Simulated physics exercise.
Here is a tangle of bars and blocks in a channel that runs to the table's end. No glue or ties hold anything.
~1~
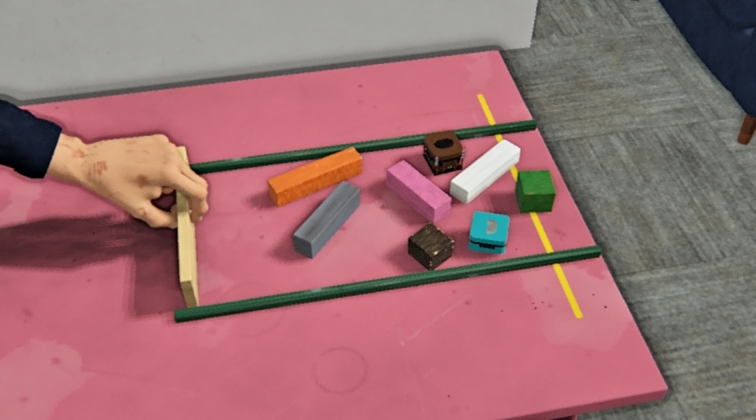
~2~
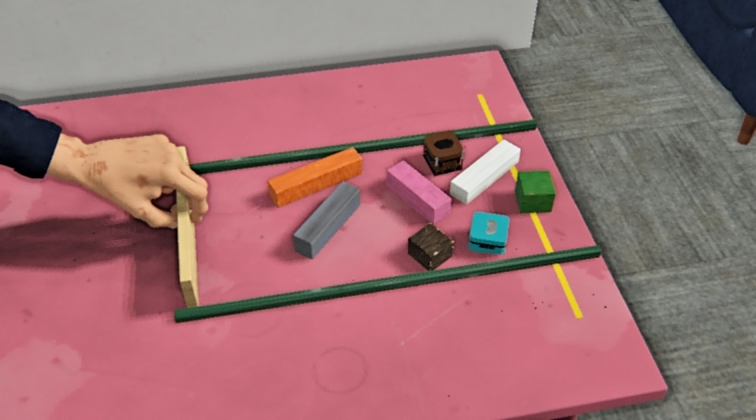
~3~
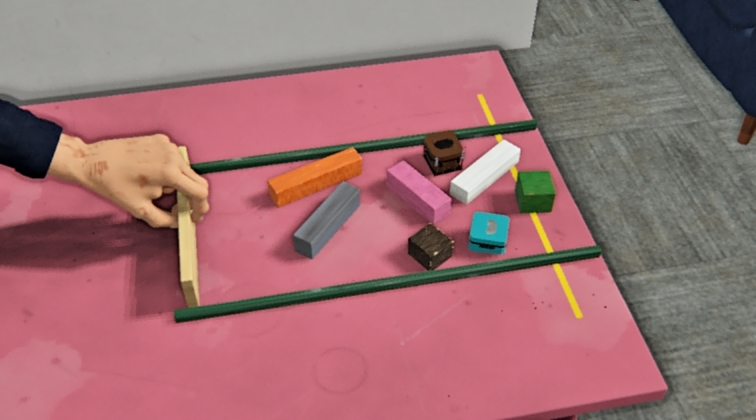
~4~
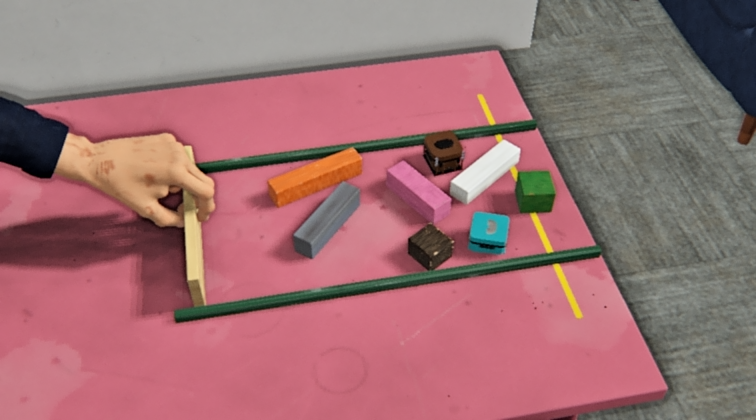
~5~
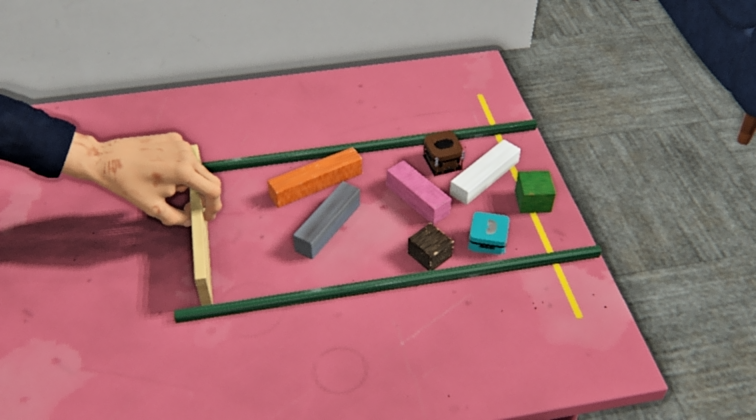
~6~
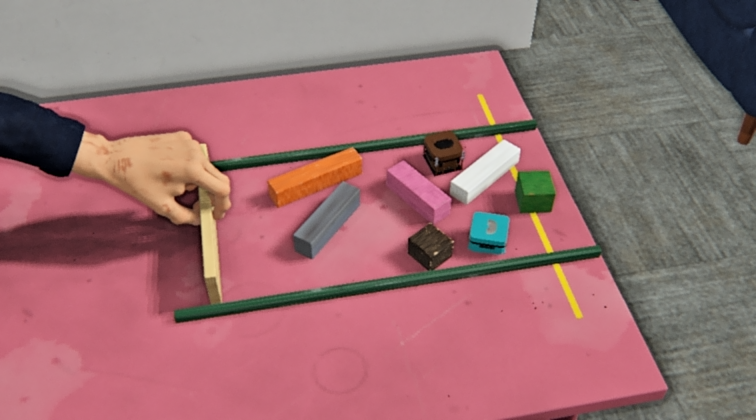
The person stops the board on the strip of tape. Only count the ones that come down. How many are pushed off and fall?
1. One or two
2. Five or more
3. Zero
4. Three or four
Three or four.
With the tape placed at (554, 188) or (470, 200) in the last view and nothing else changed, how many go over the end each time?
Tallies: 7, 0.
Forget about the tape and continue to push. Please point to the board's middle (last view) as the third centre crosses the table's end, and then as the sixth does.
At the first moment about (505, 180), at the next about (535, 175).
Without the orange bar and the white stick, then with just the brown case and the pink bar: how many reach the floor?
Well, the first time you'd get 1, and the next time 2.
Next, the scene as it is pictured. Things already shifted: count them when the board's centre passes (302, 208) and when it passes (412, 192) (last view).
In order, the tallies are 2 and 7.
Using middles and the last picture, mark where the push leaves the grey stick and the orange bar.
In the last picture the grey stick sits at (539, 194) while the orange bar sits at (541, 135).
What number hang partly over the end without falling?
You'd get 2.
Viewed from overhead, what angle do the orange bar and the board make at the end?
Misalignment: Close to 45°.
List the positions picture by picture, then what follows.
Green block (535, 192); white stick (485, 171); turquoise case (489, 235); board (186, 224); tape (523, 192), in the first picture.
White stick (485, 172); black block (430, 247), in the second picture.
Turquoise case (489, 235); grey stick (328, 219), in the third picture.
Green block (535, 192); pink bar (418, 192), in the fourth picture.
White stick (485, 172); board (200, 222), in the fifth picture.
Green block (535, 192); white stick (485, 172); turquoise case (489, 235); board (208, 221); tape (523, 192), in the sixth picture.
Soon after, none off yet; green block at rest near (535, 192); white stick at rest near (485, 172); turquoise case at rest near (489, 235).
In the end, the number that fall off is three or four; gone, brown case, turquoise case, white stick and green block.
